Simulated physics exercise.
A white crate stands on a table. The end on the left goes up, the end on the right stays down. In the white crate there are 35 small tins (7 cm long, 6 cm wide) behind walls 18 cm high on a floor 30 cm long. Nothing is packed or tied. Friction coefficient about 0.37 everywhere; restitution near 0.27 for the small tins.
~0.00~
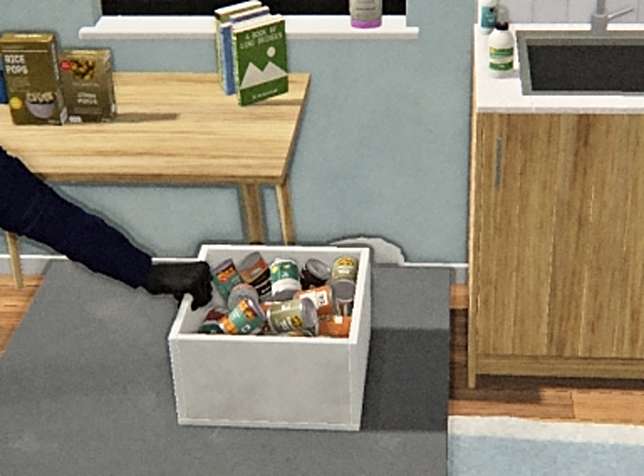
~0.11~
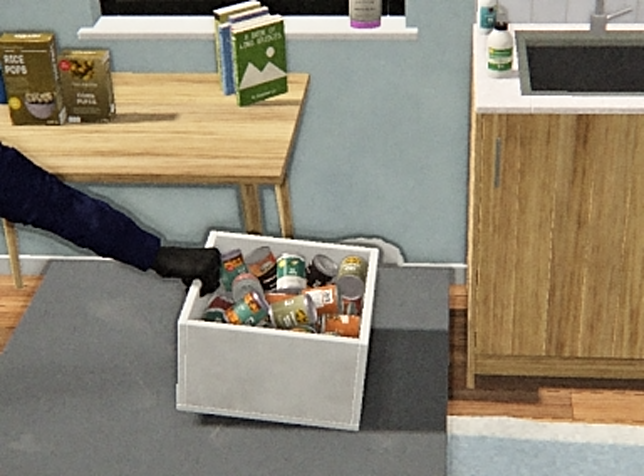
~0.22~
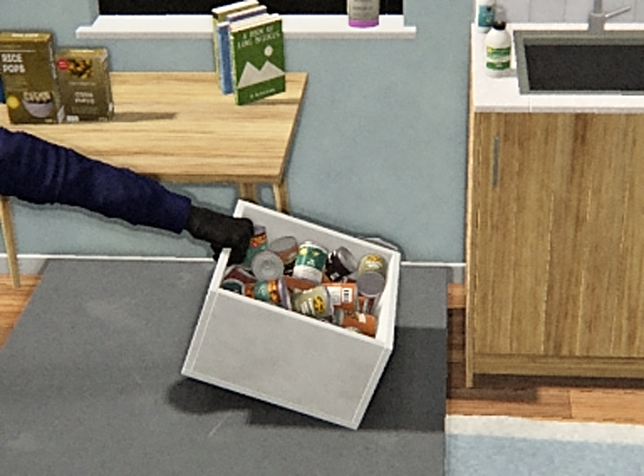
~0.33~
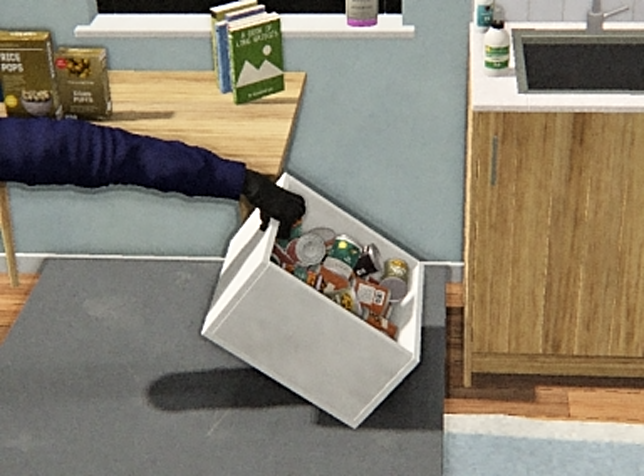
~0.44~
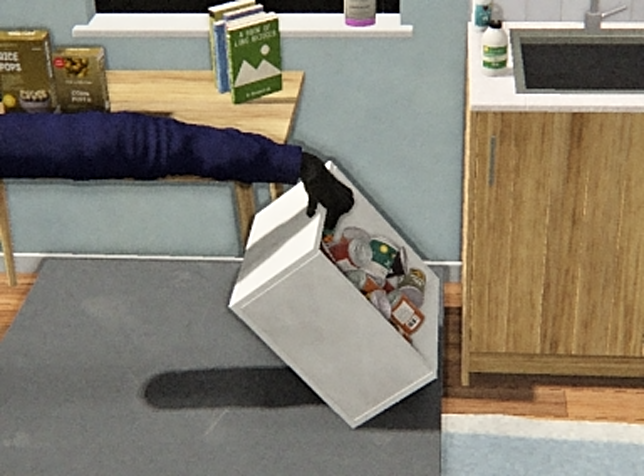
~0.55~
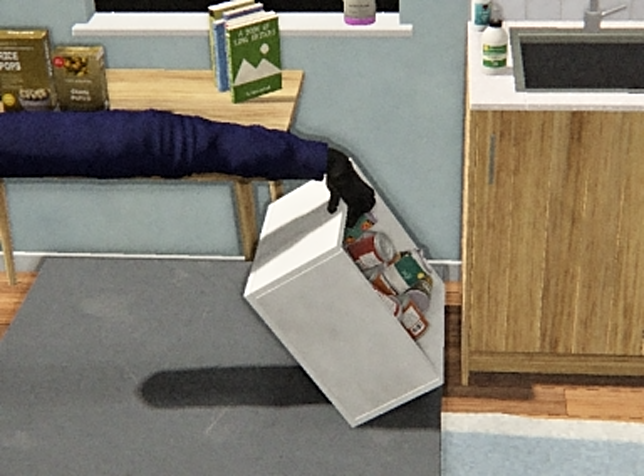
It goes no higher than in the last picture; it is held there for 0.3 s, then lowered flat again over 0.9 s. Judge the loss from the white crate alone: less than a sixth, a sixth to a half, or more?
The white crate loses under a sixth of its small tins.
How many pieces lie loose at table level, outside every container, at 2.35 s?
About 0.
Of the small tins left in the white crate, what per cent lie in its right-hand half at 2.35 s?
Some 60 per cent.
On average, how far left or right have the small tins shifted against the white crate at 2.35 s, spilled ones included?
Some 6 cm rightwards.
After 0.84 s, tilt 57°; the white crate is down by 1 of 35.
After 1.20 s, tilt 38°; the white crate is down by 2 of 35.
After 1.70 s, tilt 1°; the white crate is down by 3 of 35.
Final count (at 2.35 s), the white crate is down by 3 of 35. Asked share, 3 of 35, 9 per cent.
